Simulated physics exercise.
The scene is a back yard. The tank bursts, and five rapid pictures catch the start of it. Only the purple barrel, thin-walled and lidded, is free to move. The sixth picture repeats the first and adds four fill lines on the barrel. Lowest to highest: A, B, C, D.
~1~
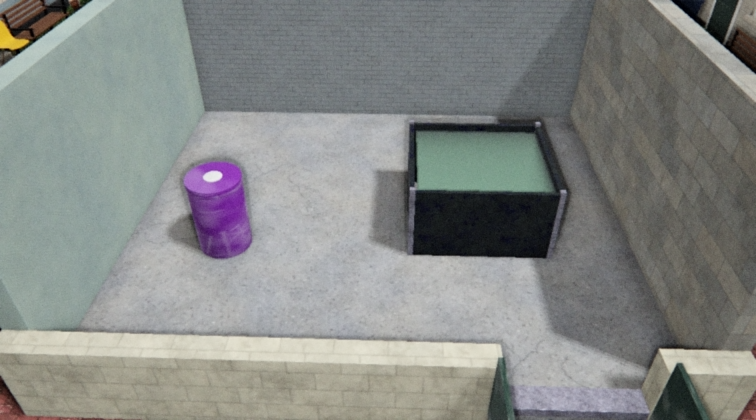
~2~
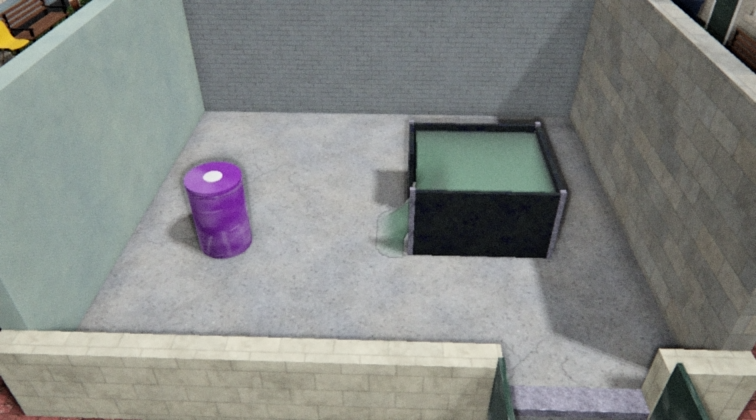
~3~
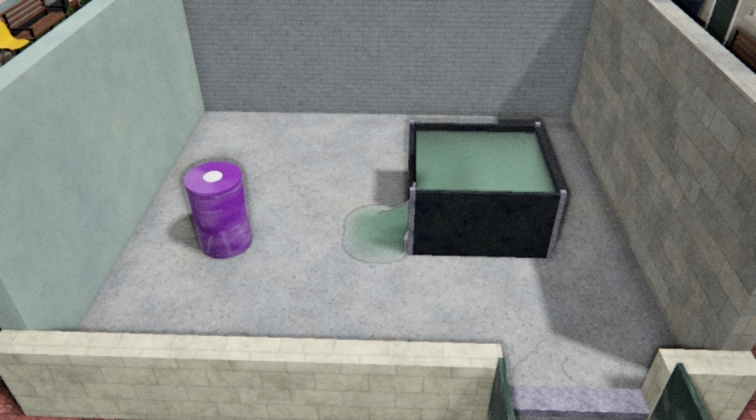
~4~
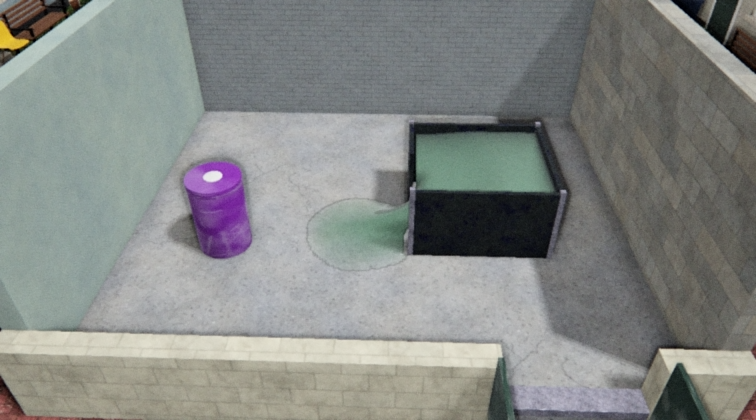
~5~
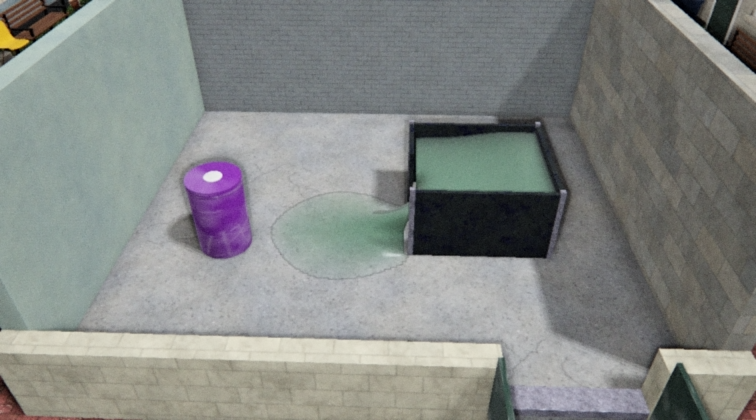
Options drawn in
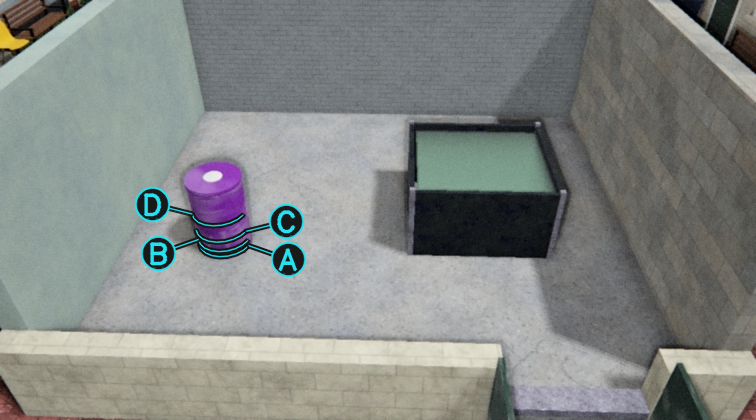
Black-sided tank of green water leaking from its left side, a puddle spreading leftward across the yard while a purple barrel stands still.
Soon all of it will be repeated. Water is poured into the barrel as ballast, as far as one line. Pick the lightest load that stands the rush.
Go for D.
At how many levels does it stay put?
One of the four.
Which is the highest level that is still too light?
C.
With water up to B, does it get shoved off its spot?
Yes.
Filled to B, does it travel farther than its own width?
Yes.
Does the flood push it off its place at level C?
Yes, that goes wrong.
On the marked copy, A at (219, 256); B at (218, 251); C at (216, 242); D at (212, 225); from the bottom up A, B, C, D.
With A, it is pushed about 3 times its own width away.
With B, it is pushed about twice its own width away.
With C, it is pushed about half its own width away.
With D, it does not move.
